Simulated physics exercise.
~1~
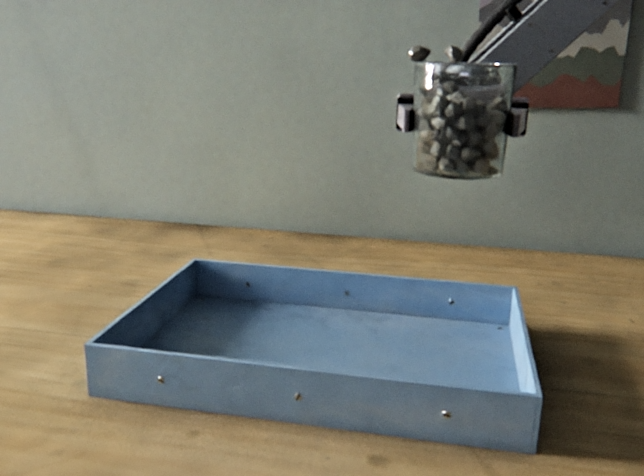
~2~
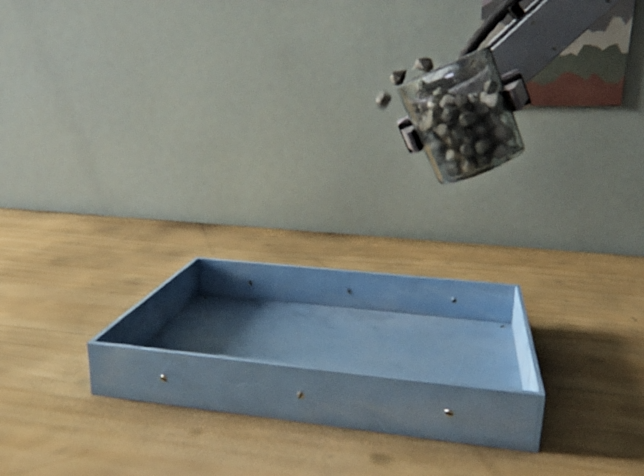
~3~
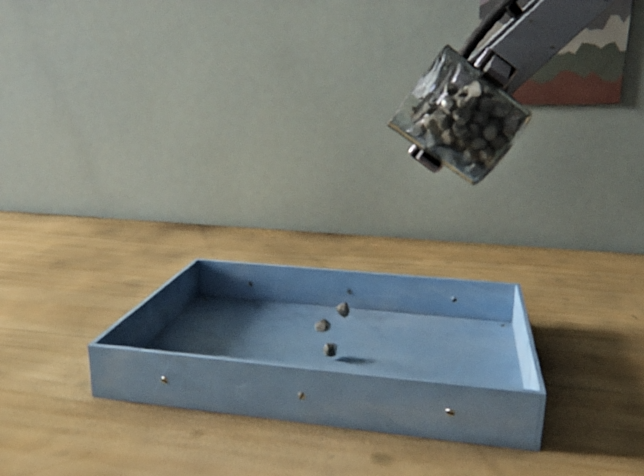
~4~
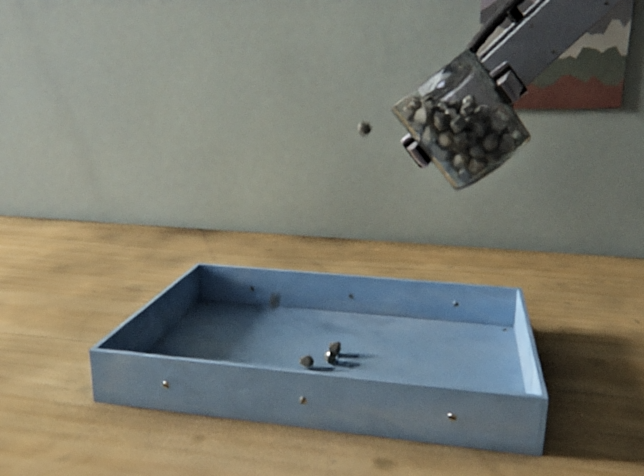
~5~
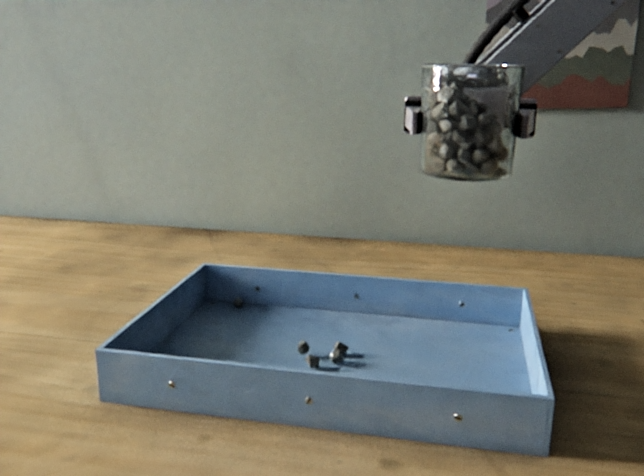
A grey robot arm reaches in from the upper right, gripping a clear glass beaker heaped with small grey pebbles above a wooden table, seen from slightly above by a gently swaying camera. Below sits a shallow blue tray, with a plain grey-green wall and a colourful picture behind. The arm tips the beaker to the left, and a few pebbles spill from its rim and drop into the tray. One more pebble falls as the beaker stays tilted. The arm then turns it upright again, still mostly full, leaving a small cluster of pebbles on the tray floor.
